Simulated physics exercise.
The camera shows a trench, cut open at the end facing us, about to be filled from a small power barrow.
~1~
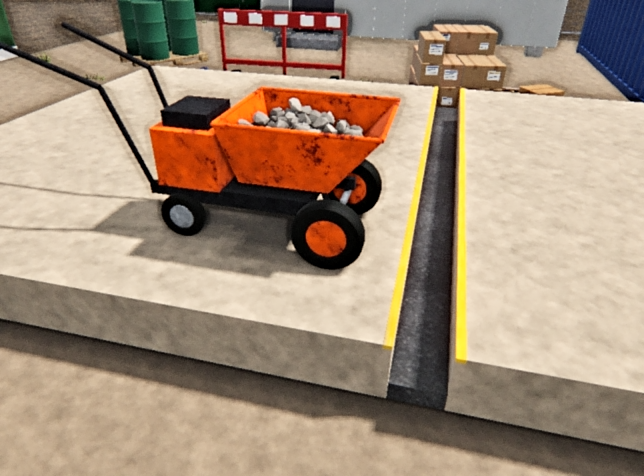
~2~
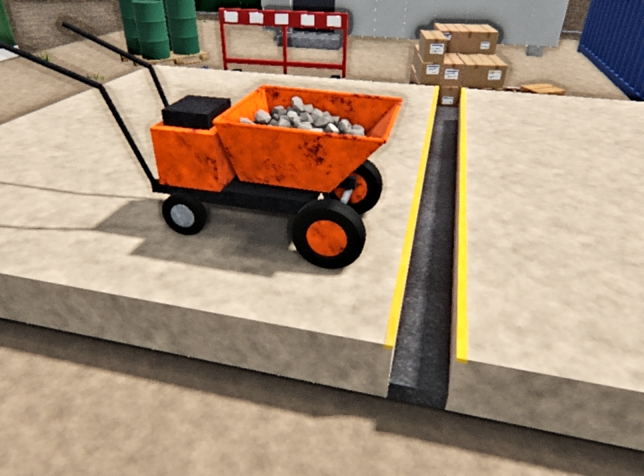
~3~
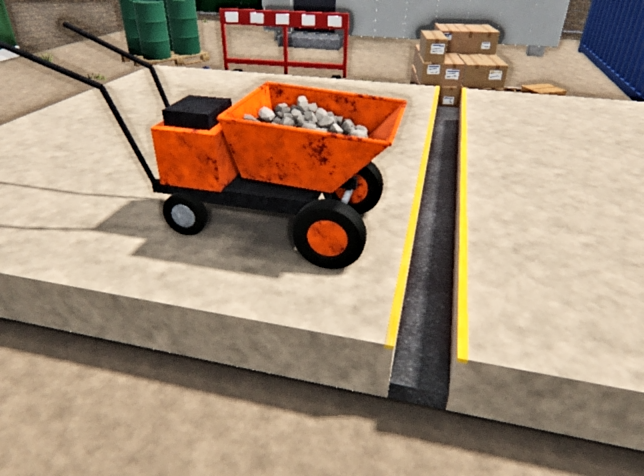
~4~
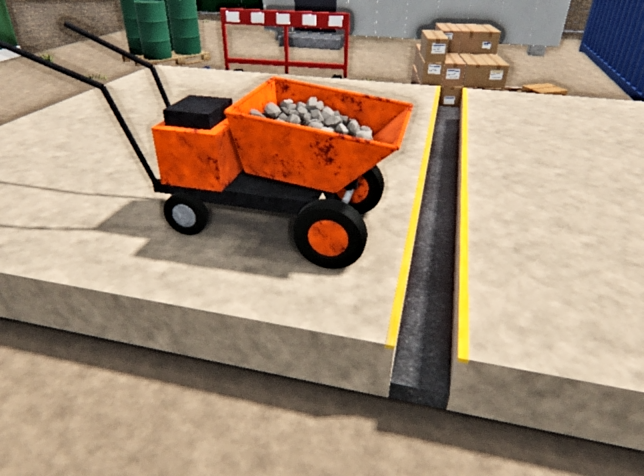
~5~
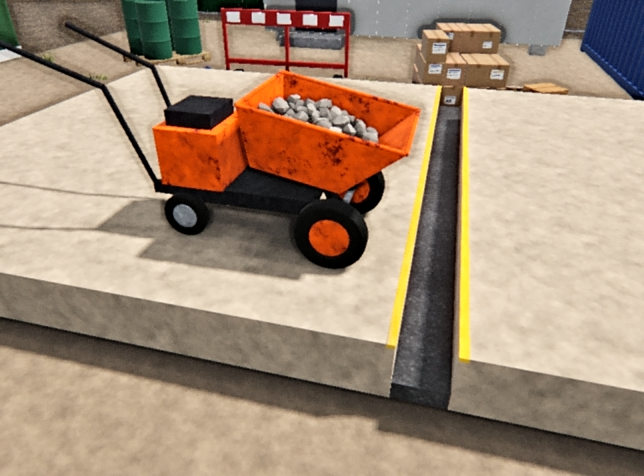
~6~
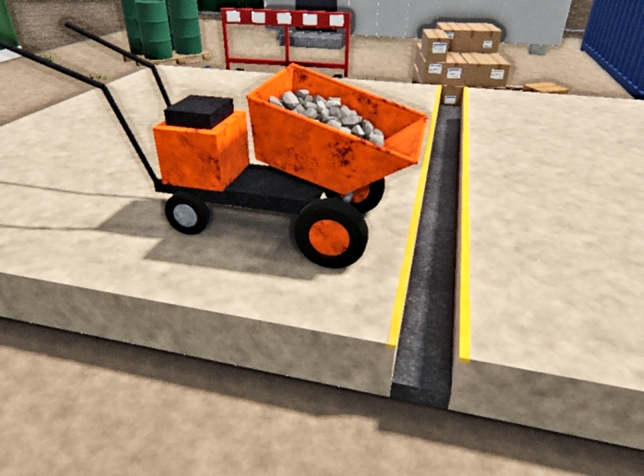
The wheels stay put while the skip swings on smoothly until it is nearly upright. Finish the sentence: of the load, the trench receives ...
A minority.
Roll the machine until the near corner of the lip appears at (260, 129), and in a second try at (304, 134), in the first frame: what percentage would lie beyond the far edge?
I'd put it at around 0 percent the first time and 0 percent the second.
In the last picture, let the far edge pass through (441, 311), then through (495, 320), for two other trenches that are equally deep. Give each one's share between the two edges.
0 % and 100 %, give or take.
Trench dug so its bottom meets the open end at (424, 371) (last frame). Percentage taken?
20 per cent, roughly.
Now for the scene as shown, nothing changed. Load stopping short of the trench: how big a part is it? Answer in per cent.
It works out to roughly 0 percent.
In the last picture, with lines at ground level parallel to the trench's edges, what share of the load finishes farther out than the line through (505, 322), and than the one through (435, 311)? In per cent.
The first comes to 20 per cent, the second to 60 per cent.
Soon, skip tipped steeply; all in the skip.
A while on, skip tipped right over; most in the skip; a stray few in or heaped over the trench; a small part beyond it.
Towards the end, skip tipped right over; about a third in the skip; about a quarter in or heaped over the trench; about a third beyond it.
Finally, skip tipped right over; about a quarter in the skip; about a third in or heaped over the trench; about a third beyond it.
